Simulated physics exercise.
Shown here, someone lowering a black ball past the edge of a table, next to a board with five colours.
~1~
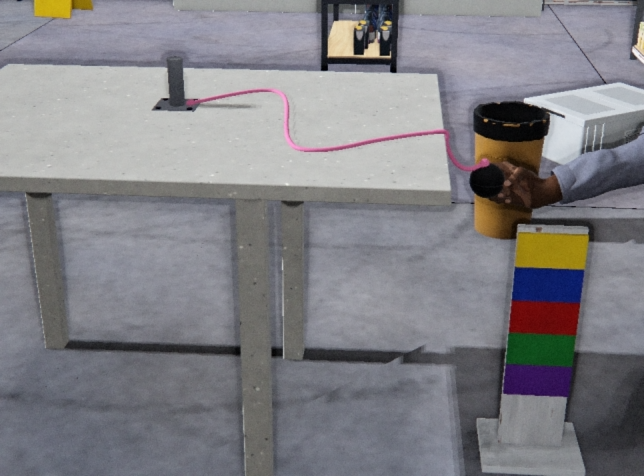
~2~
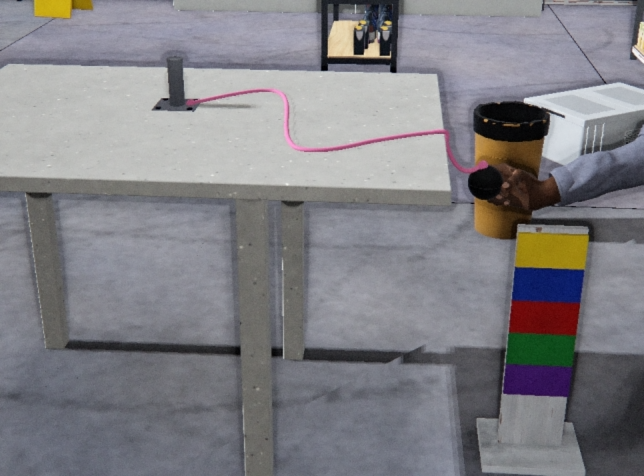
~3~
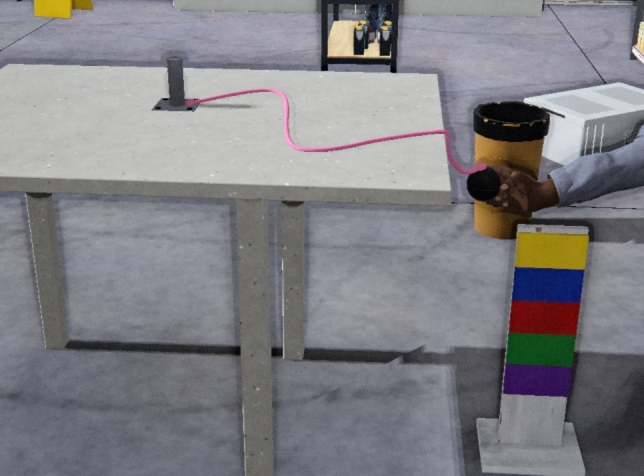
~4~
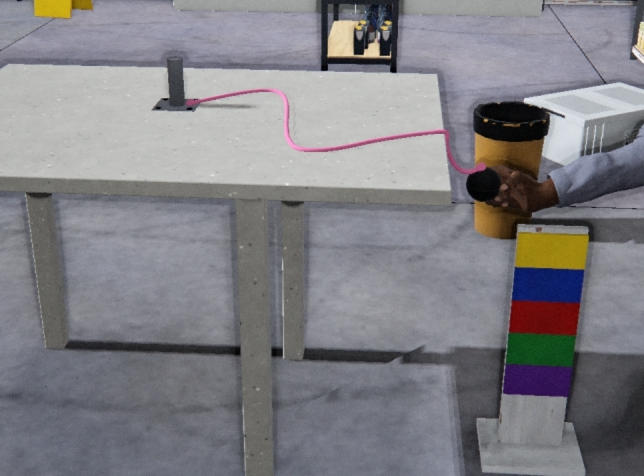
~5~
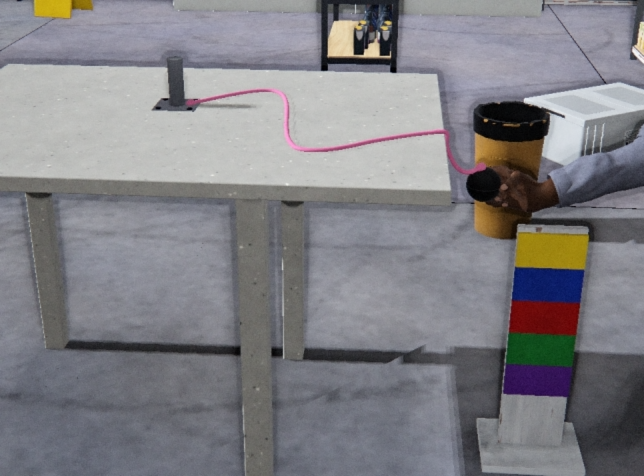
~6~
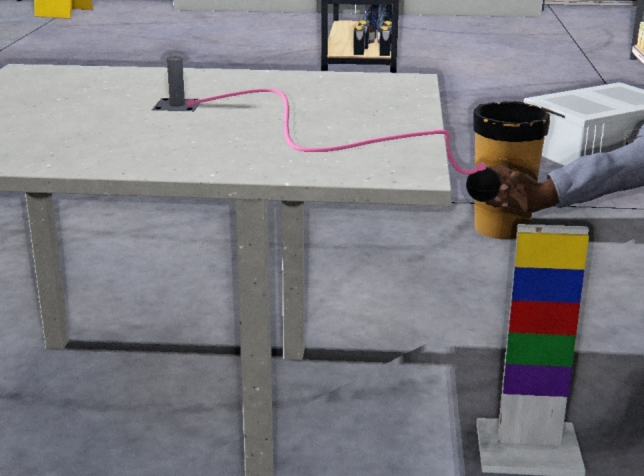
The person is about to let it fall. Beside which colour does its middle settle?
The lead holds its middle at purple.
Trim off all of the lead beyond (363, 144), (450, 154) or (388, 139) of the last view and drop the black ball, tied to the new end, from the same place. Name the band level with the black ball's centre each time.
Try by try: Yellow; green; blue.
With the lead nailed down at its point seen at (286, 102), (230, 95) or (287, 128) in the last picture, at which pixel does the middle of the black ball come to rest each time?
Try by try, around (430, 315), (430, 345) and (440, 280).
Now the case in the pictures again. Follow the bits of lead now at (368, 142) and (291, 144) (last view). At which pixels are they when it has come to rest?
They go to (435, 225) and to (442, 147).
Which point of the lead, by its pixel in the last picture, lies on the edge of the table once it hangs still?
At (287, 136), roughly.
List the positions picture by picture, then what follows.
In the first picture, black ball (487, 181); yellow (552, 252); blue (548, 286); red (544, 319); green (541, 351); purple (537, 382).
In the second picture, black ball (486, 183); lead through (226, 96) (286, 99) (286, 126) (321, 150) (408, 136).
In the third picture, black ball (484, 184).
In the fourth picture, black ball (484, 185); lead through (226, 96) (286, 99) (286, 126) (321, 150) (408, 136).
In the fifth picture, black ball (484, 185).
In the sixth picture, black ball (484, 185); lead through (226, 96) (286, 99) (286, 126) (321, 150) (408, 136).
A little later, ball near (440, 351); level with green.
Next, ball near (422, 355); level with purple.
When it is over, ball near (427, 362); level with purple. At purple.
